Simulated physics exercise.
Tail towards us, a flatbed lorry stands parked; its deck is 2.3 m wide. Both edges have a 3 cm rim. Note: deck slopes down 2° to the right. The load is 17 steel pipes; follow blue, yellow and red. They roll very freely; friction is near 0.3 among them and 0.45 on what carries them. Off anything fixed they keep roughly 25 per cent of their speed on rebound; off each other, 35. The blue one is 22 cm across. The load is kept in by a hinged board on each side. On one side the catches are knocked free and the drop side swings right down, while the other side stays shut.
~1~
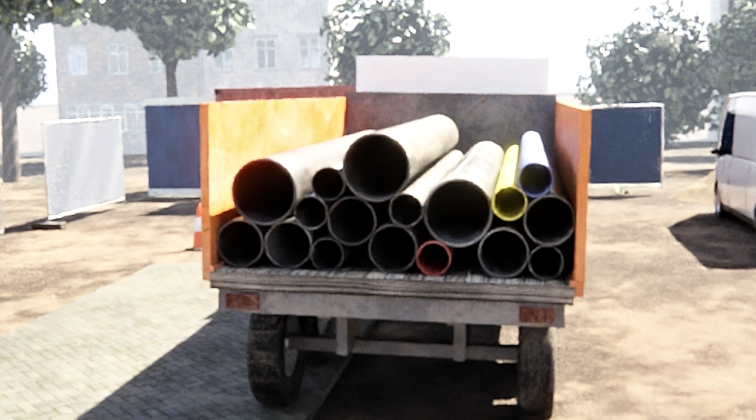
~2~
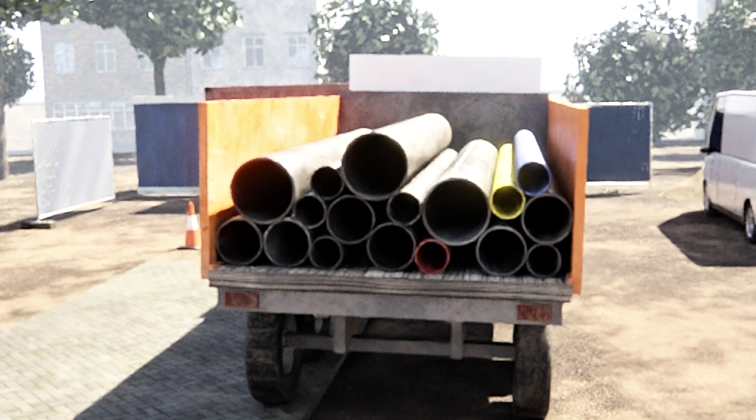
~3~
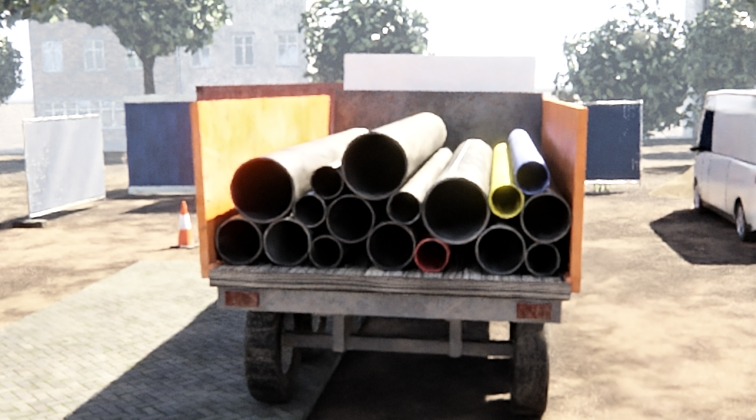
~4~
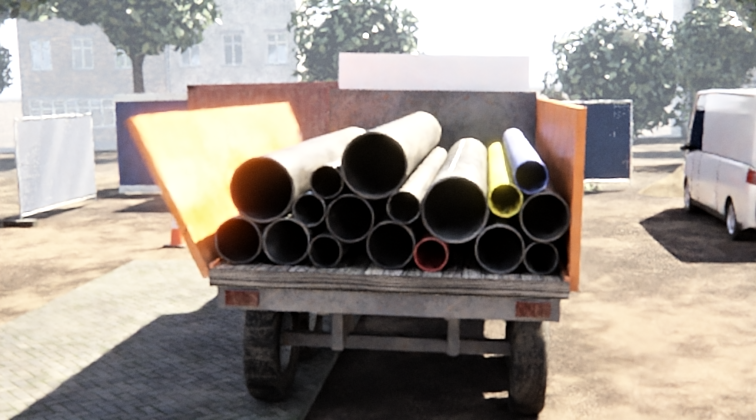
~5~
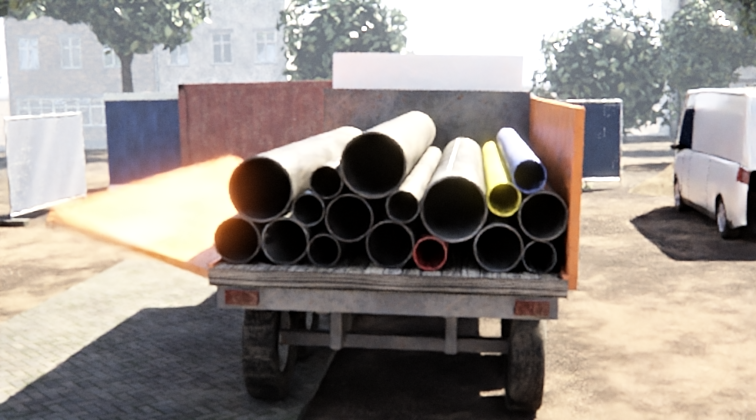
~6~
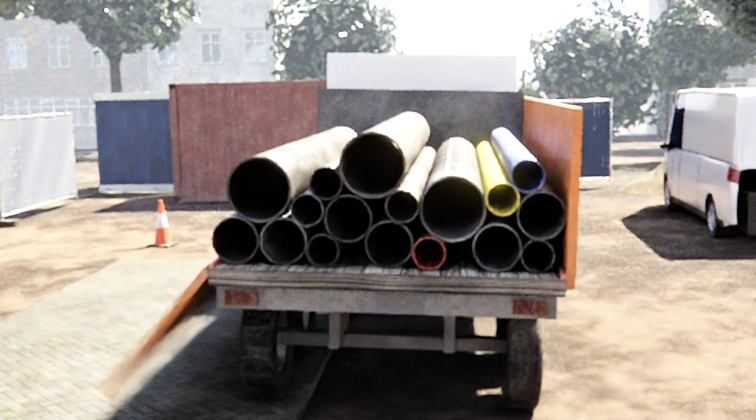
To begin with, a flatbed lorry loaded with dark pipes, plus a blue, a yellow and a red one, stands tail towards us with both side boards upright. Then the left board tilts outward, swings down past level and hangs below the deck, while the pipes stay stacked in place.
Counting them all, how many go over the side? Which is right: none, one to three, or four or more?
The right one is none.
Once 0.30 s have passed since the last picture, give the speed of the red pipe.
Estimated speed near 0.0 m/s.
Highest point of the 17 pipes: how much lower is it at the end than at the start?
About 0 cm.
Another 0.3 s on from the last picture, blue is up on others, 25 cm from the right edge; yellow is up on others, 40 cm from the right edge; red is on the deck, 90 cm from the right edge; 0 off so far.
In the end (0.7 s after the last picture), blue is up on others, 25 cm from the right edge; yellow is up on others, 40 cm from the right edge; red is on the deck, 90 cm from the right edge; 0 off so far.
